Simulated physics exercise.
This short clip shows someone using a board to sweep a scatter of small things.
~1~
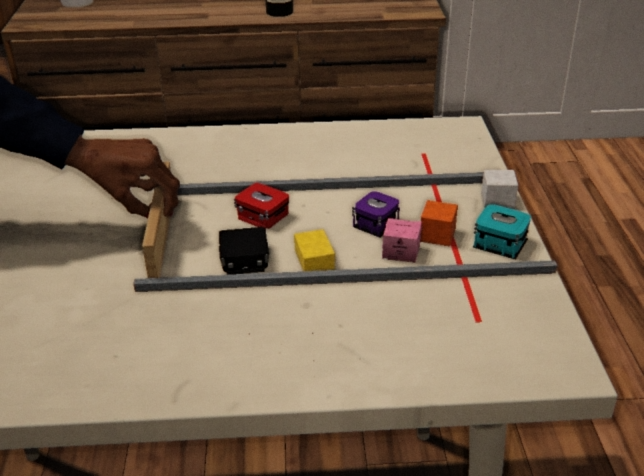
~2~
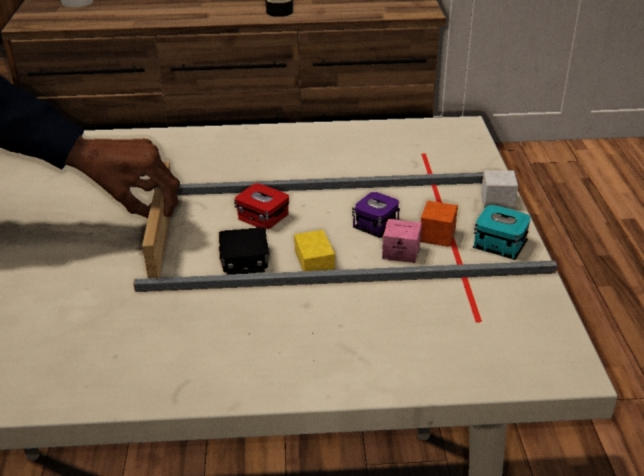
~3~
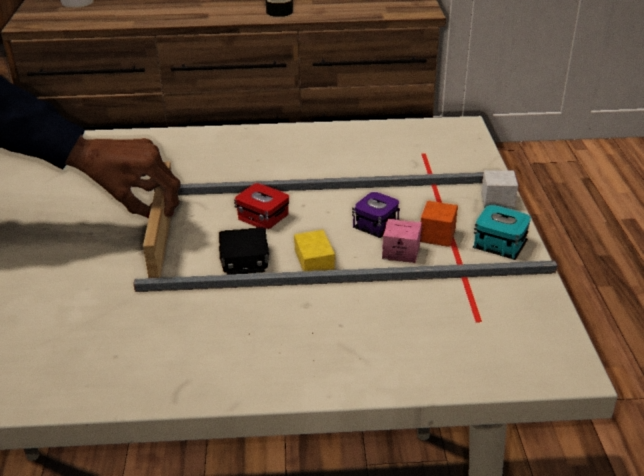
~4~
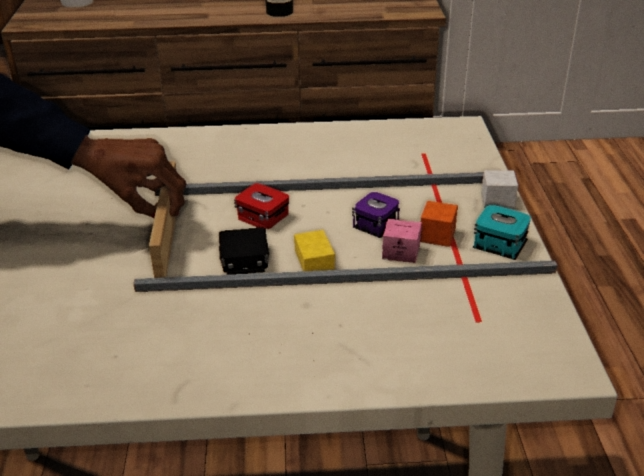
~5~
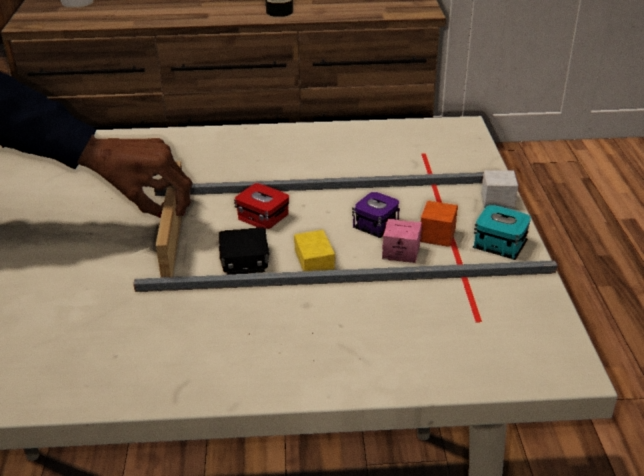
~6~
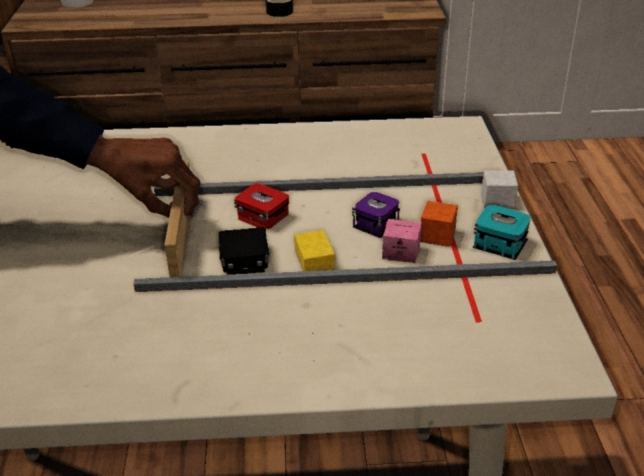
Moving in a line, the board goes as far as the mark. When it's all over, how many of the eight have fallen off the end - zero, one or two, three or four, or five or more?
One or two have fallen off.
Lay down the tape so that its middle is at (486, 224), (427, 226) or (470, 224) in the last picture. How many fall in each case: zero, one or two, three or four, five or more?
So in that order I'd say five or over; one or two; either three or four.
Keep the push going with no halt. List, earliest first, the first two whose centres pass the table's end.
Order: Turquoise case, pink box.
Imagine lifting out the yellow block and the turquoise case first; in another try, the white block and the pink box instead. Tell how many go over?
That gives 0 for the first pair taken away and 1 for the second.
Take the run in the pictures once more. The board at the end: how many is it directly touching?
The count comes out at 2.
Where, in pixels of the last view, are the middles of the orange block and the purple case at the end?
Final spots - orange block (529, 220), purple case (494, 214).
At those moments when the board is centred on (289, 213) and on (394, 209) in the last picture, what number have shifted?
That makes 3 at the first spot and 7 at the second.
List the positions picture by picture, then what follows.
White block (499, 189); turquoise case (502, 231); orange block (438, 223); board (160, 219); tape (447, 225), in the first picture.
Turquoise case (502, 231); board (160, 219), in the second picture.
Orange block (438, 223); yellow block (314, 252), in the third picture.
White block (499, 190); pink box (402, 241), in the fourth picture.
Turquoise case (502, 231); red case (263, 207), in the fifth picture.
White block (499, 190); turquoise case (502, 231); orange block (438, 223); board (180, 218); tape (447, 225), in the sixth picture.
Early on, none off yet; white block at rest near (499, 190); turquoise case at rest near (502, 231); orange block at rest near (438, 223).
Finally, the number that fall off is one or two; lost, pink box and turquoise case.
